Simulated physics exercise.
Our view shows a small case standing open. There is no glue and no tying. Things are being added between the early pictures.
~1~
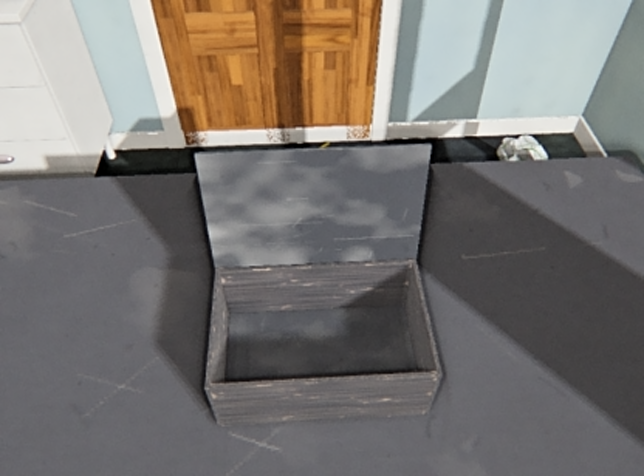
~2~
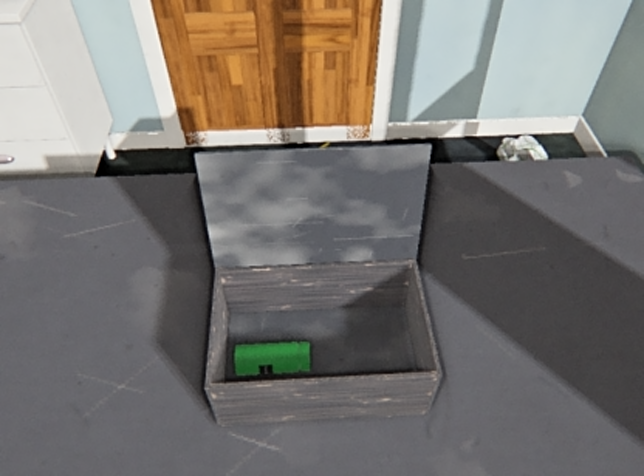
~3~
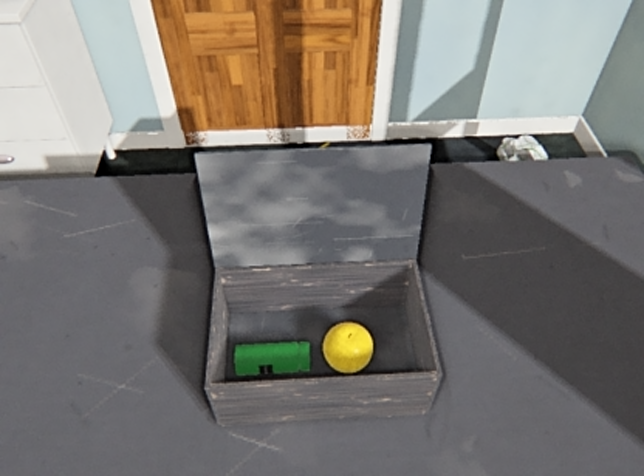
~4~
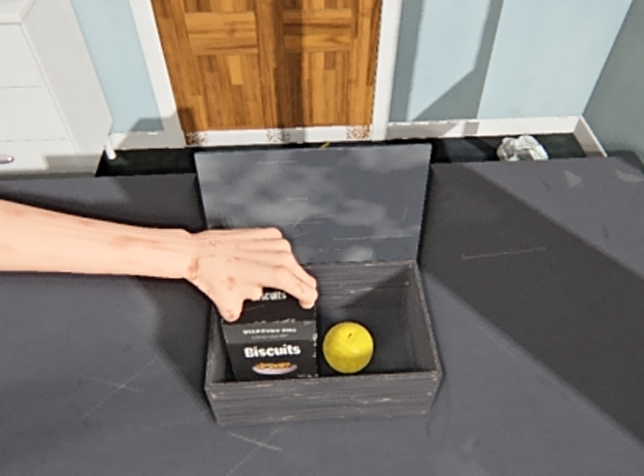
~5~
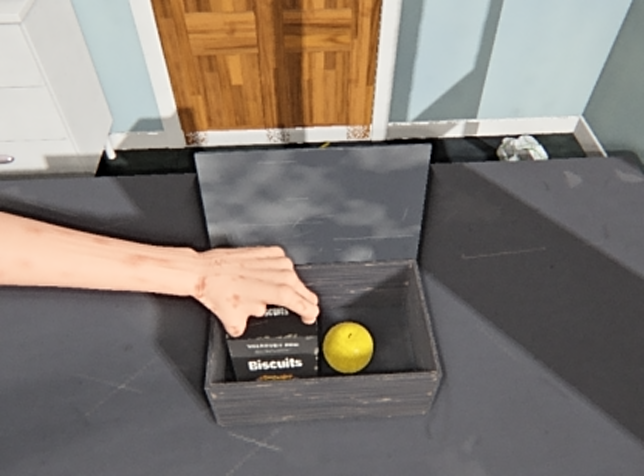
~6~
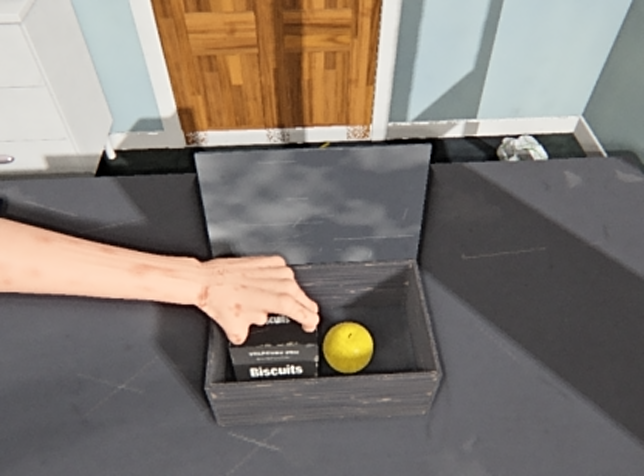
A green block appears in the left side of an open grey wooden case, seen from above on a dark scratched surface, with a wooden door and pale blue walls behind. A yellow apple then appears to its right inside the case. Next, a bare arm reaching in from the left holds a black biscuit packet over the left side and lowers it slightly, while the view stays still.
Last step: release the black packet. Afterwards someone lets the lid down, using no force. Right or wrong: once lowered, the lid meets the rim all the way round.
Wrong.
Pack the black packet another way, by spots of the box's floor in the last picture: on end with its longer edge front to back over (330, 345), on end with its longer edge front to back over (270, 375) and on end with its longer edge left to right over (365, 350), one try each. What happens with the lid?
With the first placement the lid ends up closed; with the second, it remains open; with the third, it remains open.
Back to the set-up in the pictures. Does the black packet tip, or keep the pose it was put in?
Once everything settles, it keeps its original angle.
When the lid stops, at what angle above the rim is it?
It stays some 12° above the rim.
Then, 0.90 s on from there, lid starting down; black packet shifted a little near (279, 374); green shaker shifted a little.
Then, 1.60 s on from there, lid 57° above the rim; black packet shifted a little near (279, 374); green shaker shifted about its own width.
Then, 1.80 s on from there, lid 32° above the rim; black packet shifted a little near (279, 374); green shaker shifted about its own width.
Then, 3.40 s on from there, lid 11° above the rim; black packet shifted a little near (279, 374); green shaker shifted about its own width.
In the end, lid 11° above the rim; moved from the start, black packet; the other 2 unmoved. At the end, from the last picture's camera, black packet near (279, 374).
